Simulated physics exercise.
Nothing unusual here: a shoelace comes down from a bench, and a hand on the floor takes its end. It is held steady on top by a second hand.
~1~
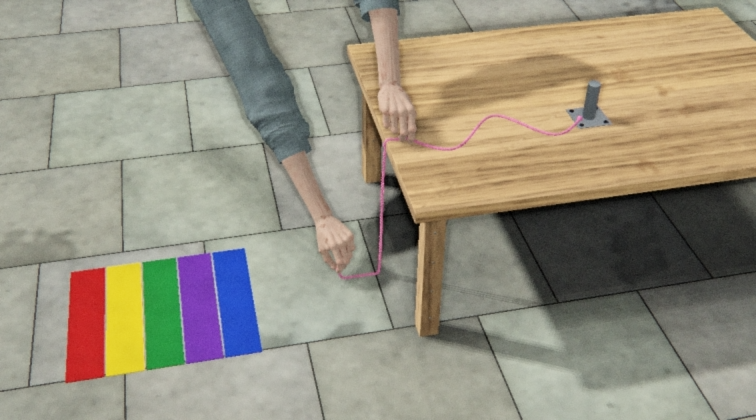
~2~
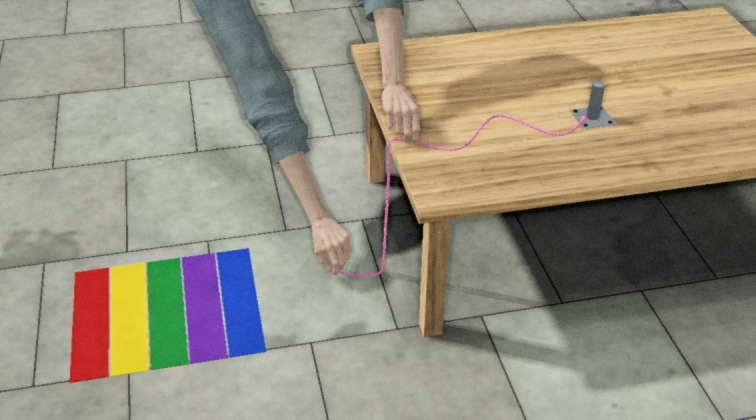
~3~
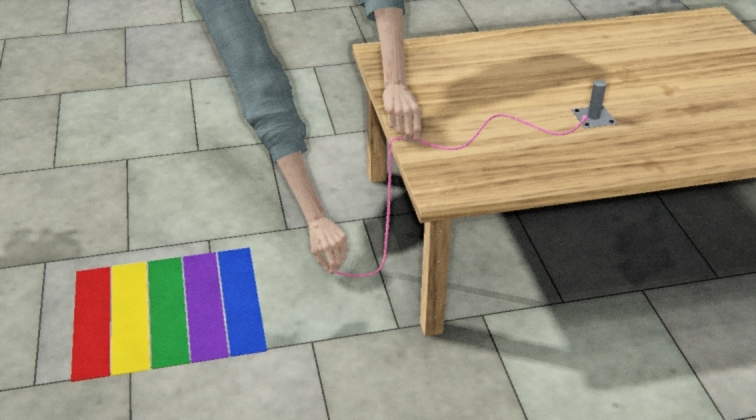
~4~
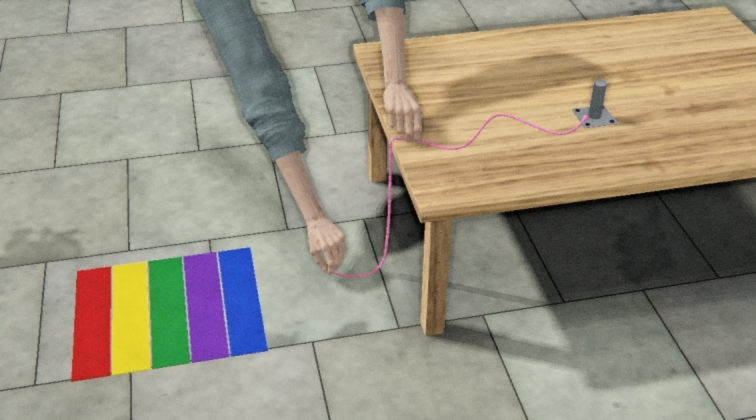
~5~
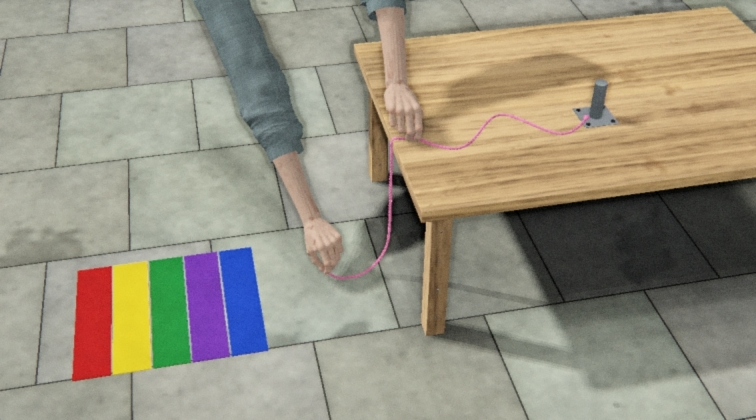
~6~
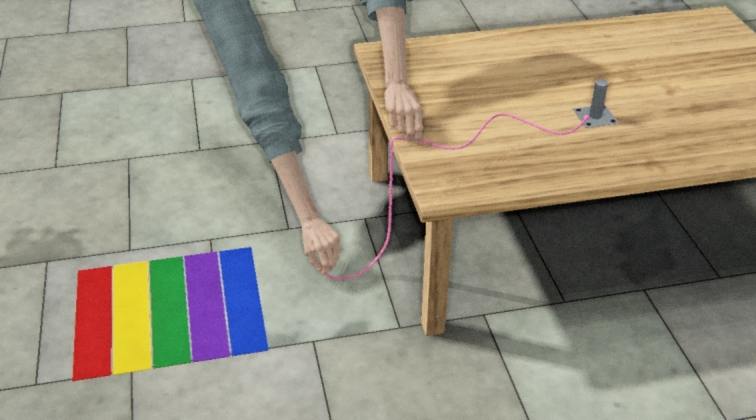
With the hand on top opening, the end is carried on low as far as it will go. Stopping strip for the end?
Green.
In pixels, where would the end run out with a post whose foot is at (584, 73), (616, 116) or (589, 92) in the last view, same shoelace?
It works out at around (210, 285), (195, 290) and (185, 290) for the three tries.
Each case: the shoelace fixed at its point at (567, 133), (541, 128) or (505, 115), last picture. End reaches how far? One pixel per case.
That would be (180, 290) for the first, (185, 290) for the second and (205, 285) for the third.
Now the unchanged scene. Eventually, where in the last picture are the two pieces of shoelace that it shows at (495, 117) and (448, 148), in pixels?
I'd say about (474, 130) for one and about (395, 142) for the other.
Soon after, end near (232, 284); over blue.
After that, end near (192, 289); over purple.
At the stop, end near (169, 293); over green. It halts on the green strip.
